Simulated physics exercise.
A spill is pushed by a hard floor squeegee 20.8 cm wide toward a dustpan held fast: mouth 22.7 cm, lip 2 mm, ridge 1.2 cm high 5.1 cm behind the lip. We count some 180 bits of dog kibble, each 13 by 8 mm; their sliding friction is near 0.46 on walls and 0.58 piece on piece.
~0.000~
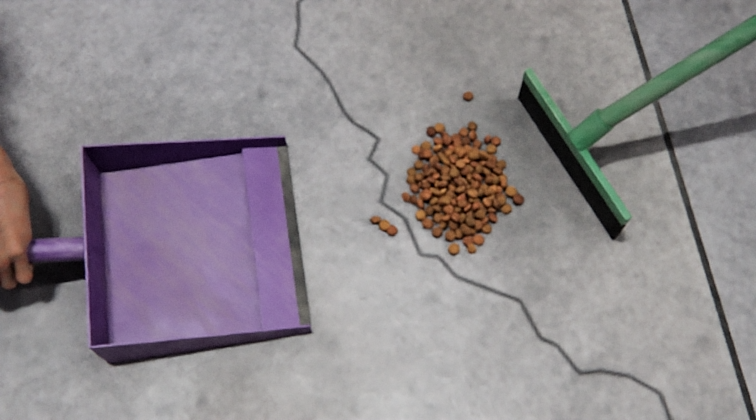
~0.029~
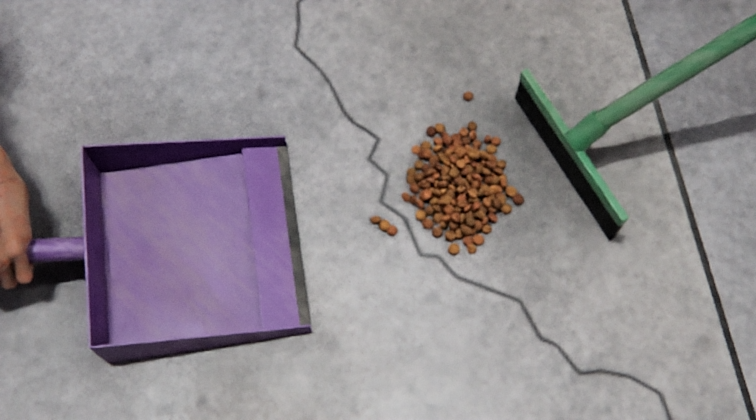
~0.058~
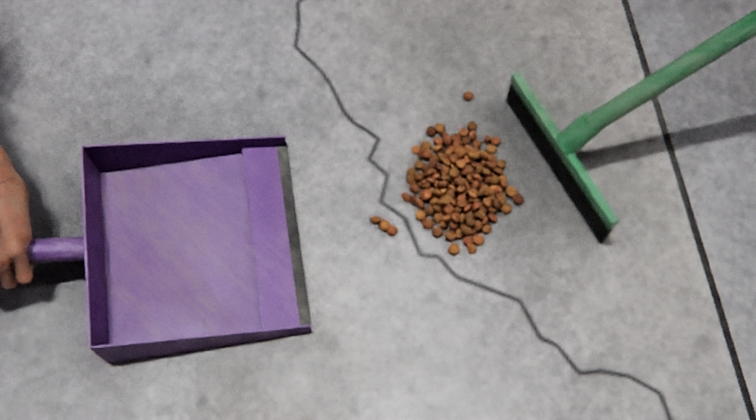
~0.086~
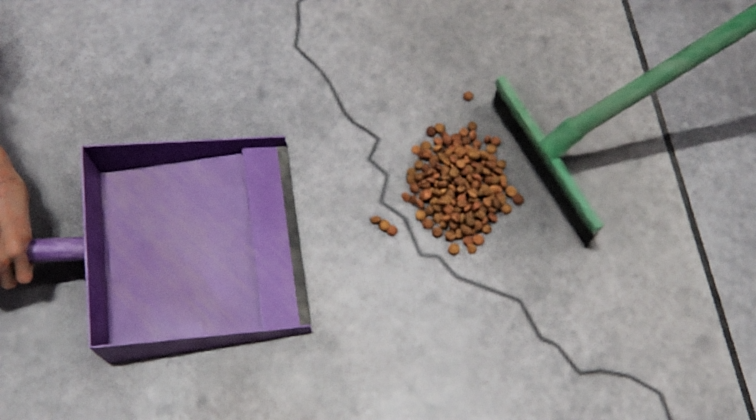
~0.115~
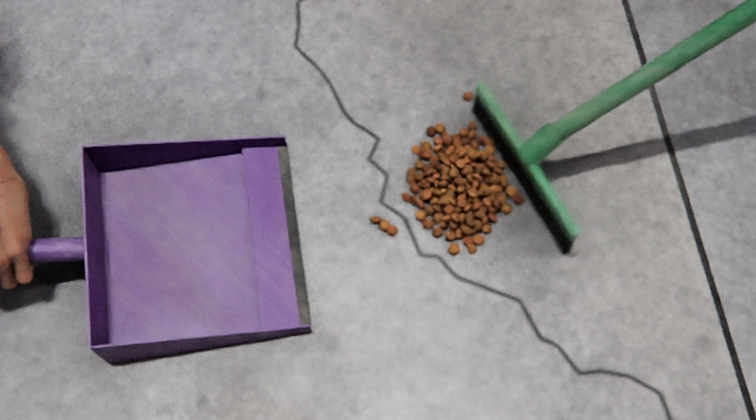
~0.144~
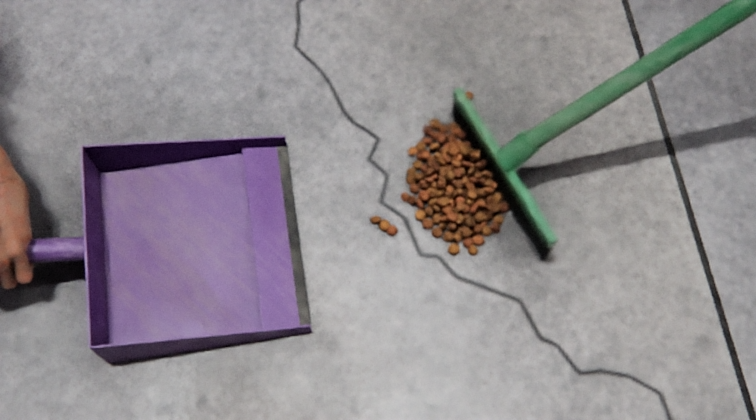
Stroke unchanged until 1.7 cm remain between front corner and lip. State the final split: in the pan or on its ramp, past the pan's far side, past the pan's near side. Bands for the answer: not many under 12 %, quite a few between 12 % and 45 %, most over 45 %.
Pan: Quite a few; far side: Not many; near side: Not many.
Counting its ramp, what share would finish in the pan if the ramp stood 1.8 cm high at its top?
In that case roughly 25 percent.
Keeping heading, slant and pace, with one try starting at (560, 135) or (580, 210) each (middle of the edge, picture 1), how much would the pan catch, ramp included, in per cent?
I'd put it near 20 per cent for the first and near 30 per cent for the second.
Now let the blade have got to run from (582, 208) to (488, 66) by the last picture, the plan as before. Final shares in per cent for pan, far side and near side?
The pan gets 0, the far side 15 and the near side 0.
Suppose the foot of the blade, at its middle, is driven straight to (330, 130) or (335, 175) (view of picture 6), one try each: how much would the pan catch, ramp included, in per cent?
Close to 5 and 20 percent, in that order.
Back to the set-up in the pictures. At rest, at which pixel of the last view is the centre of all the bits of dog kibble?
Roughly pixel (309, 242).
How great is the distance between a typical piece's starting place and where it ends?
Near 20 cm.
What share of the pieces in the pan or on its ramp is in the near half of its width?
I'd say near 40 per cent.
After 0.26 s, middle of the blade 13 cm from the lip; 0 % over the lip, far side 5 %, near side 0 %.
After 0.34 s, middle of the blade 7 cm from the lip; 0 % over the lip, far side 5 %, near side 5 %.
After 0.55 s, middle of the blade 5 cm from the lip; 30 % over the lip, far side 5 %, near side 5 %.
In the end, at 1.2 s, pan 30 %, far side 5 %, near side 5 %, in front of the lip or behind the blade 60 %.
